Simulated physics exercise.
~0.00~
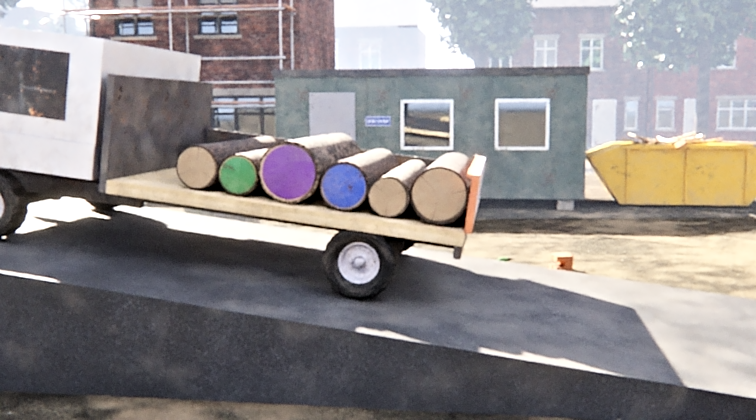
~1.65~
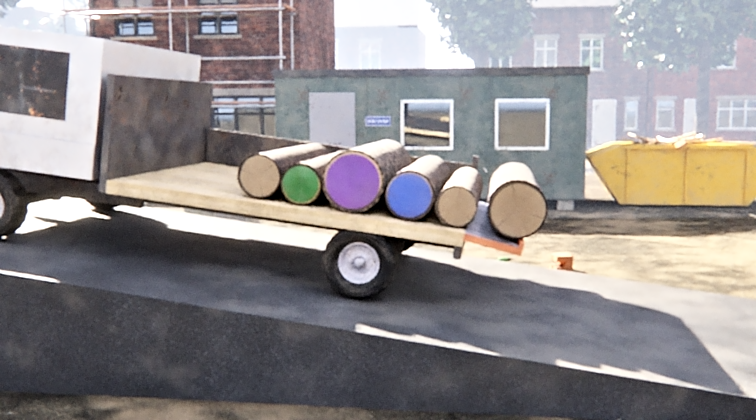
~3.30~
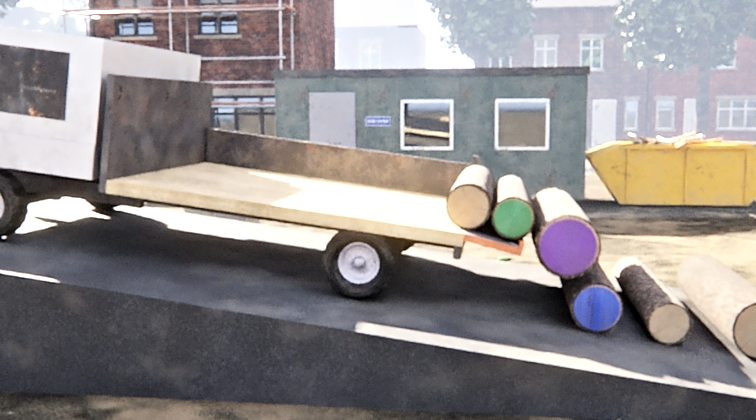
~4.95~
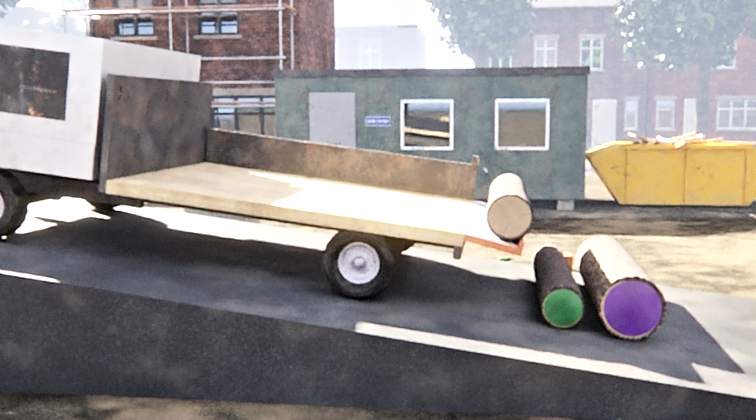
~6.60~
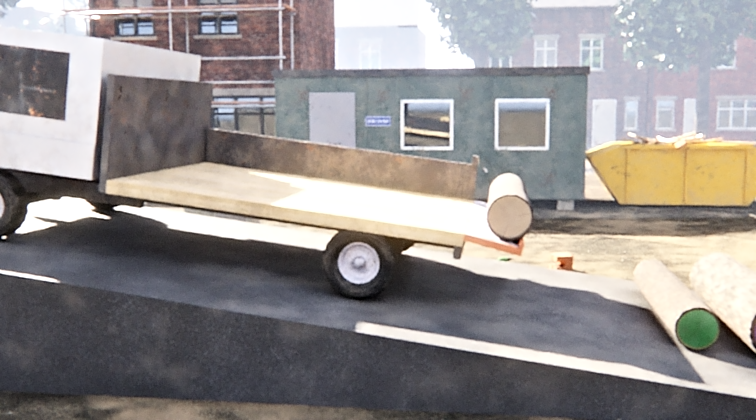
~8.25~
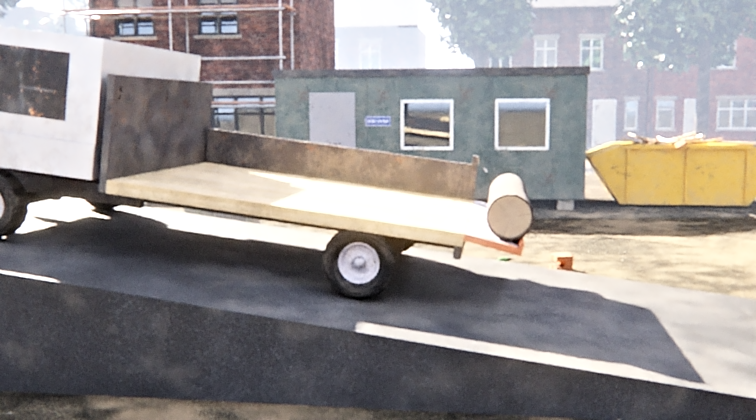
Six logs, among them ones with green, purple and blue ends, rolled right along a sloping truck bed as its tailgate dropped, and five tumbled onto the road and out of sight, leaving one plain log resting on the lowered gate.
